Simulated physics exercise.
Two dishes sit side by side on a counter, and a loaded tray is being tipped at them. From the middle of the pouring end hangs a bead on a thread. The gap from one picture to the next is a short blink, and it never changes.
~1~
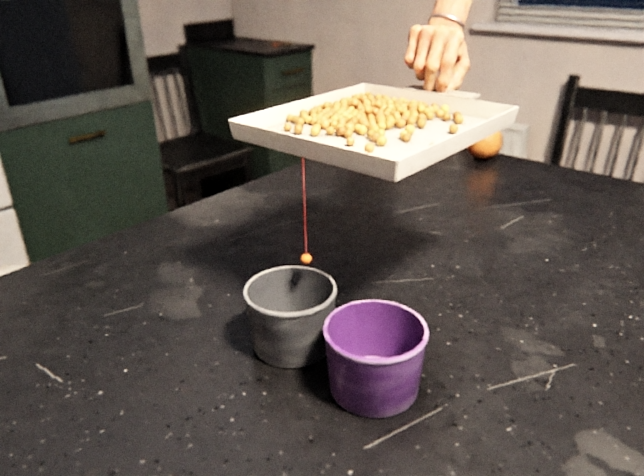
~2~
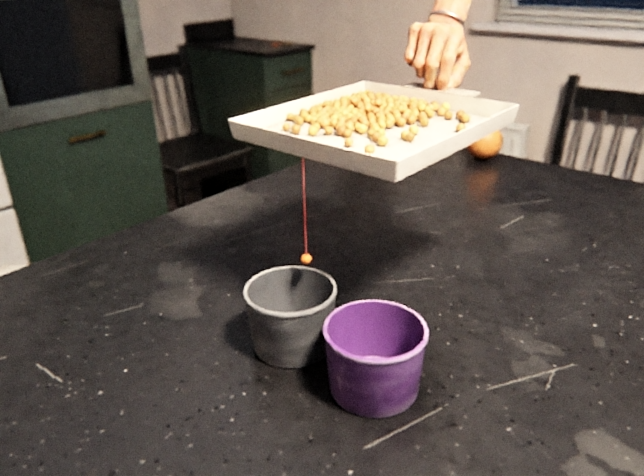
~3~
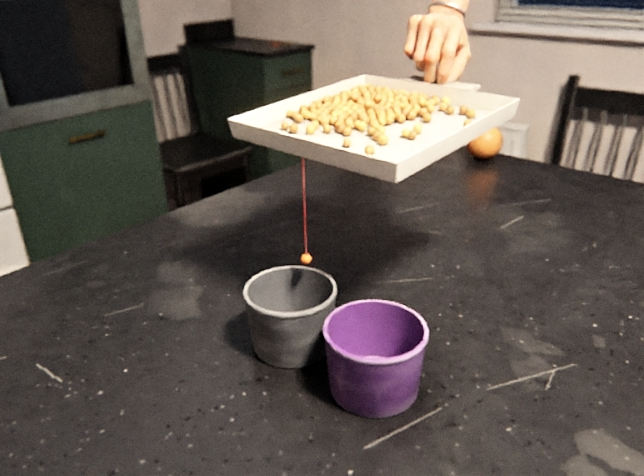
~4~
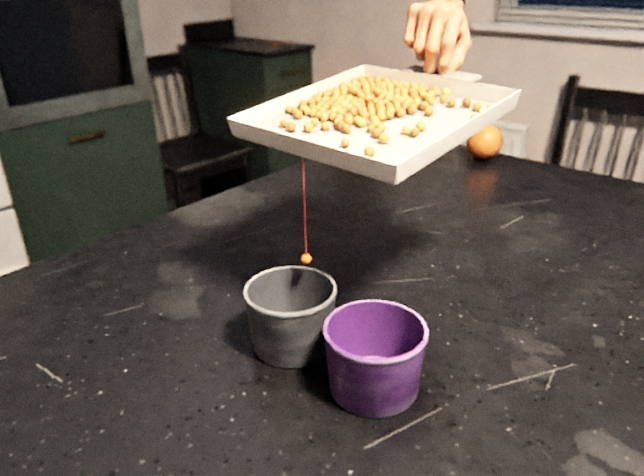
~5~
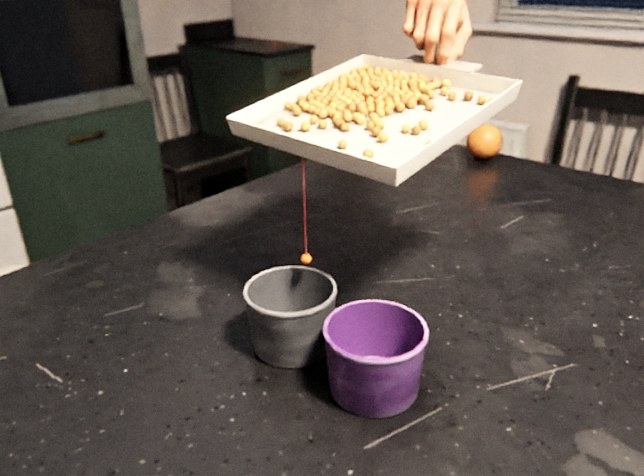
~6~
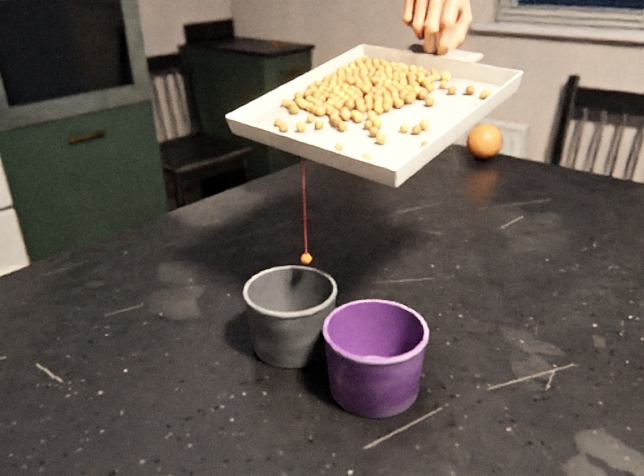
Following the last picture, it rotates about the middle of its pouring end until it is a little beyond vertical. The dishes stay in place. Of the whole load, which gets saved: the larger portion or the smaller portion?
The larger portion.
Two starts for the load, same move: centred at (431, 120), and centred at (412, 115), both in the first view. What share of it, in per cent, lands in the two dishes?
Close to 90 %, followed by close to 80 %.
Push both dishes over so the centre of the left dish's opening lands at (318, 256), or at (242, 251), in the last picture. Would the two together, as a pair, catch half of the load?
Short of half, then Short of half.
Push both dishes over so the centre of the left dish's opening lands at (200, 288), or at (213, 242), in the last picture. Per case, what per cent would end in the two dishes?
Roughly 10 % and 0 %.
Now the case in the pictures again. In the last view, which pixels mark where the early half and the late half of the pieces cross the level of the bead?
I'd say close to (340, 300) at first and close to (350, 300) later on.
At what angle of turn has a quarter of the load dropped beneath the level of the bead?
Reading: Some 85°.
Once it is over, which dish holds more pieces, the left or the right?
Pick: The one placed right.
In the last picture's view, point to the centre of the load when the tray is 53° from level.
Somewhere about (329, 128).
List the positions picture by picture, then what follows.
In the first frame, corners of the pouring end (232, 120) and (396, 159), level; middle of the load (372, 112), round wooden beads; left dish (260, 331); right dish (344, 377); bead on its thread (306, 259).
In the second frame, corners of the pouring end (232, 119) and (396, 160), level; middle of the load (372, 110).
In the third frame, corners of the pouring end (232, 119) and (396, 161), tipped barely, lowest at the right corner; middle of the load (372, 106), about a tenth on the move.
In the fourth frame, corners of the pouring end (231, 118) and (396, 163), tipped a little, lowest at the right corner; middle of the load (371, 99), about a tenth on the move.
In the fifth frame, corners of the pouring end (230, 117) and (395, 165), tipped a little, lowest at the right corner; middle of the load (370, 92), about a tenth on the move.
In the sixth frame, corners of the pouring end (229, 116) and (395, 167), tipped a little, lowest at the right corner; middle of the load (365, 91), the larger part on the move; left dish (260, 331); right dish (344, 377).
Just after the last frame, tray tipped steeply; almost all on the tray; just a few in the right dish; just a few outside both; just a few in the air.
A moment on, tray tipped right over; roughly a third on the tray; roughly a quarter in the right dish; about a tenth in the left dish; about a tenth outside both; roughly a quarter in the air.
Further on, tray tipped past a quarter turn; roughly half in the right dish; roughly a quarter in the left dish; roughly a quarter outside both.
When it is over, tray tipped past a quarter turn; roughly half in the right dish; roughly a quarter in the left dish; roughly a quarter outside both.
